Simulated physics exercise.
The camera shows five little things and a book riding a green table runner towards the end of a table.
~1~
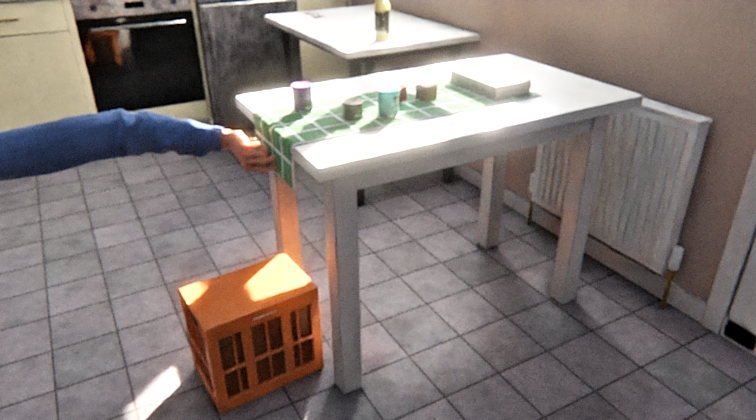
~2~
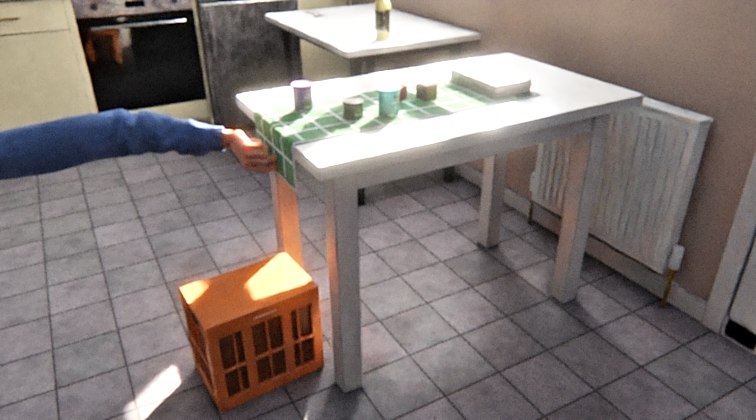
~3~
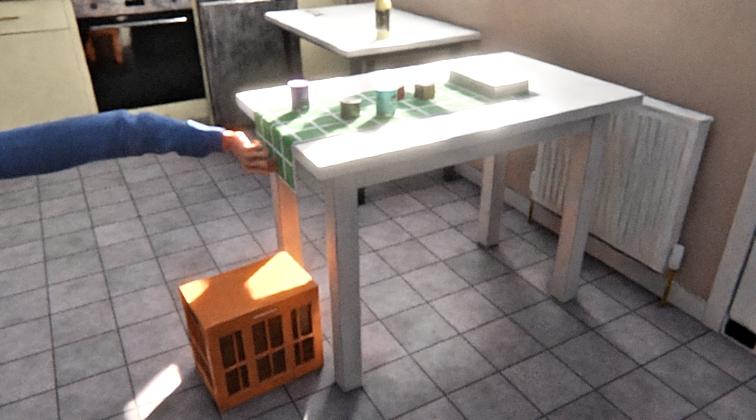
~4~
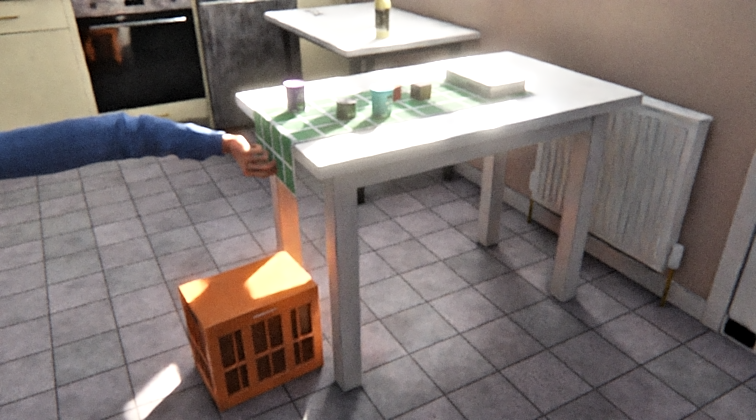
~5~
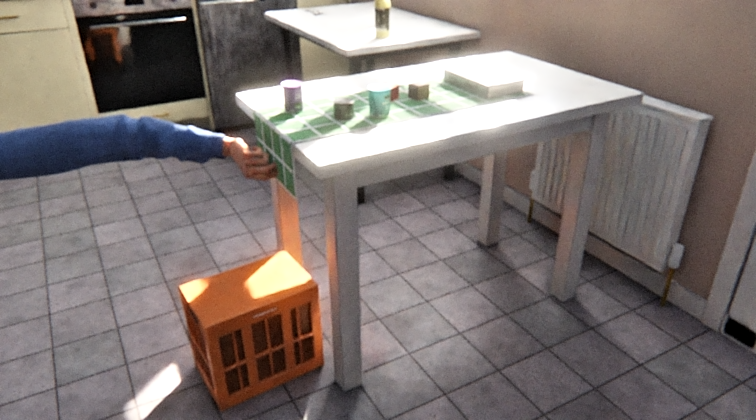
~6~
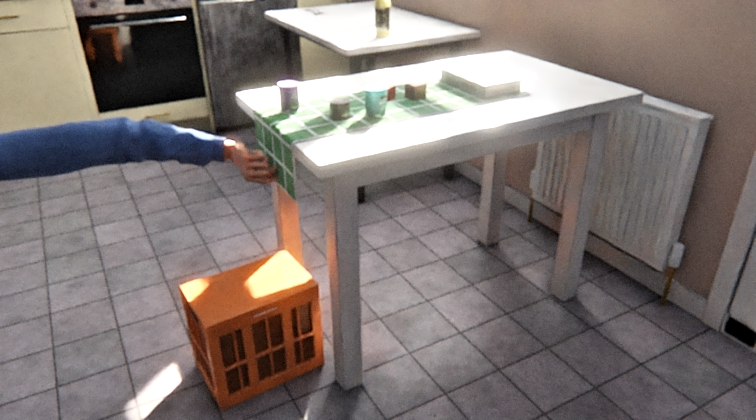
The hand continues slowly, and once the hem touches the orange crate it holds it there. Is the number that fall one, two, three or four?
The number of things lost will likely be three.
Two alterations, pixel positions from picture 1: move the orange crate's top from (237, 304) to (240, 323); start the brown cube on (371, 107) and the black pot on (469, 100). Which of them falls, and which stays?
Outcome for the brown cube: It is lost. Outcome for the black pot: It stays.
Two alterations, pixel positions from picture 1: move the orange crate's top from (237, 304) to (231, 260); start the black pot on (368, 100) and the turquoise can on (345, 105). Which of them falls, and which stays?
The black pot? Safe. The turquoise can? Safe.
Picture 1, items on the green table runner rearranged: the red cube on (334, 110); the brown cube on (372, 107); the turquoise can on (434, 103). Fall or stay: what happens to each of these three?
Watch the red cube go down, the brown cube go down and the turquoise can hang on.
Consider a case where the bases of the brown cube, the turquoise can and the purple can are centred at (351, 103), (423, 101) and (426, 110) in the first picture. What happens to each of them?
Briefly: Brown cube drops; turquoise can stays; purple can stays.
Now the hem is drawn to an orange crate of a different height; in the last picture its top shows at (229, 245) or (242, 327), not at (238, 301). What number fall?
Counts: 1, 4.
Soon after, hem near (281, 234); purple can gone.
Then, hem on the crate; purple can, black pot and turquoise can gone.
At rest, hem on the crate; purple can, black pot and turquoise can gone. Over the edge go three.
